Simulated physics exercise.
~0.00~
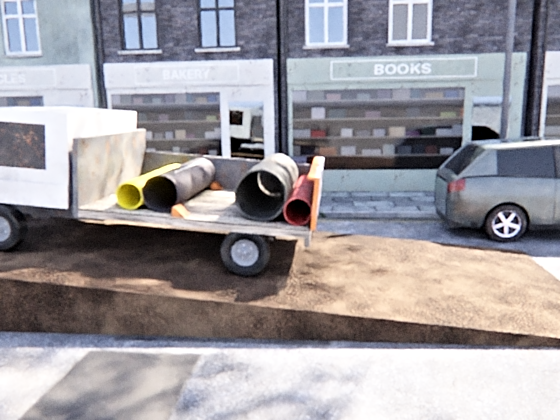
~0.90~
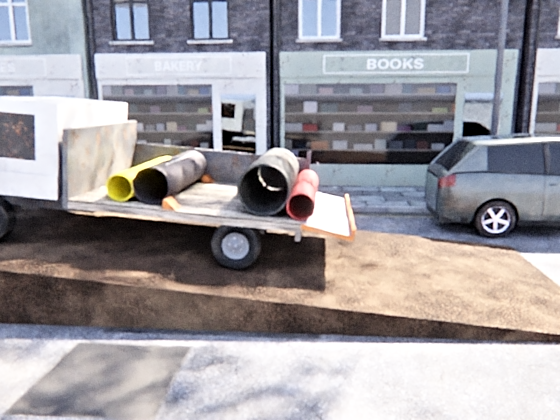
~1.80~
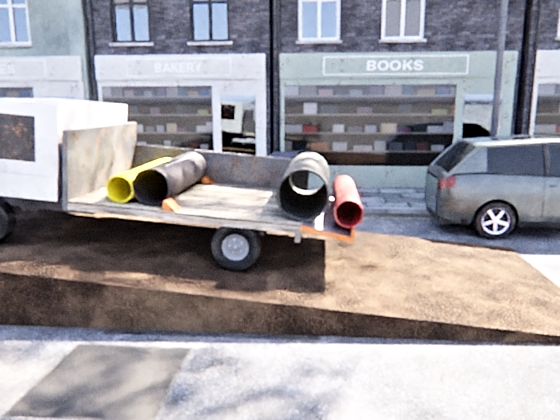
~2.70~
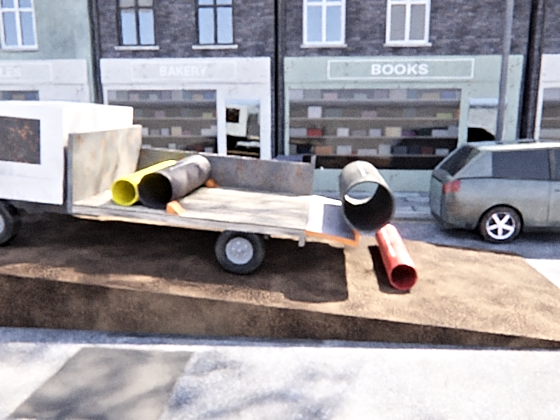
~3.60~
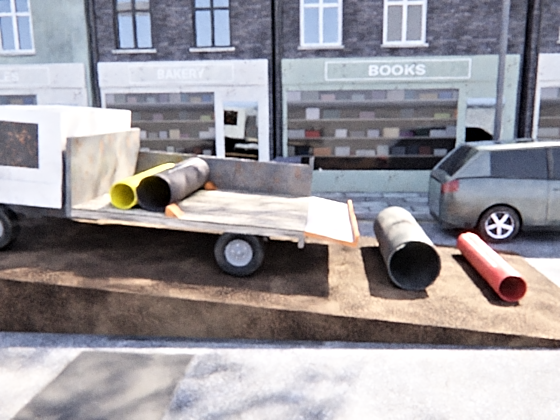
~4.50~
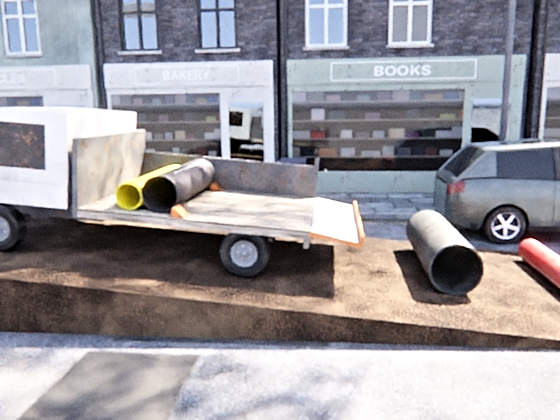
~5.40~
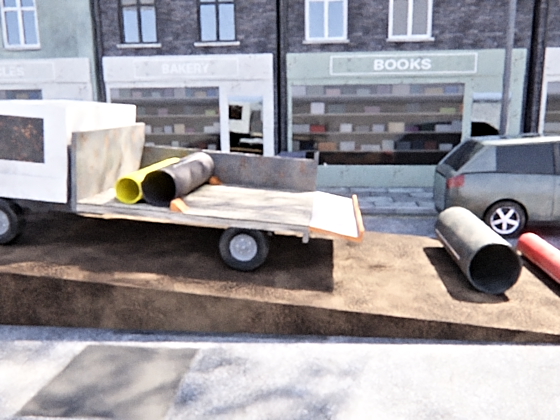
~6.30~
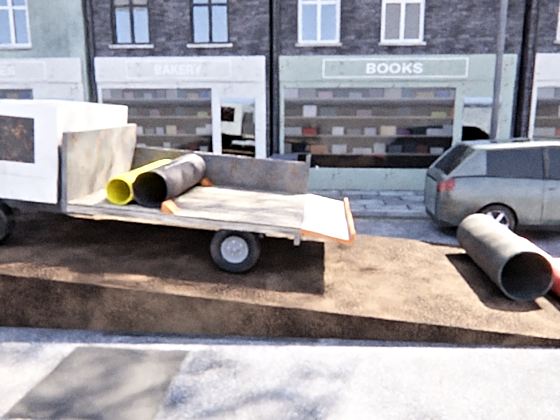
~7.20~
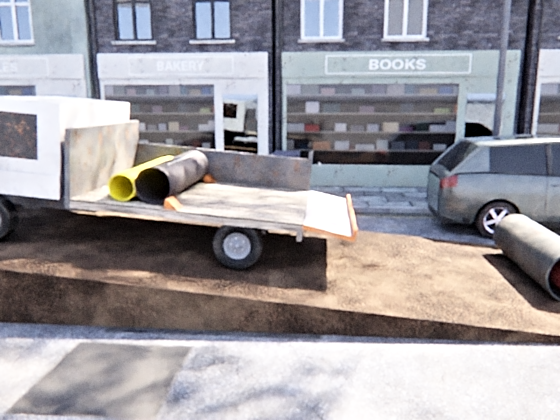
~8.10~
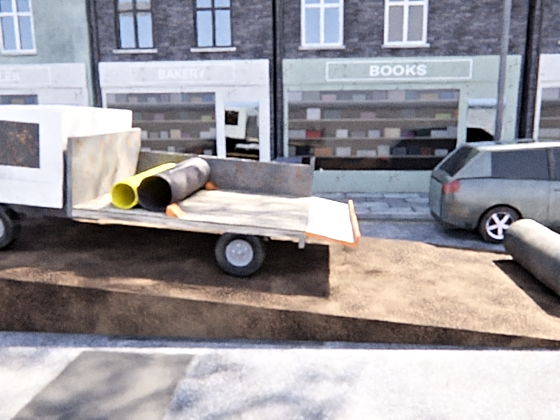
A pick-up's tailgate drops and two pipes, one red, roll off rightward; two stay aboard.
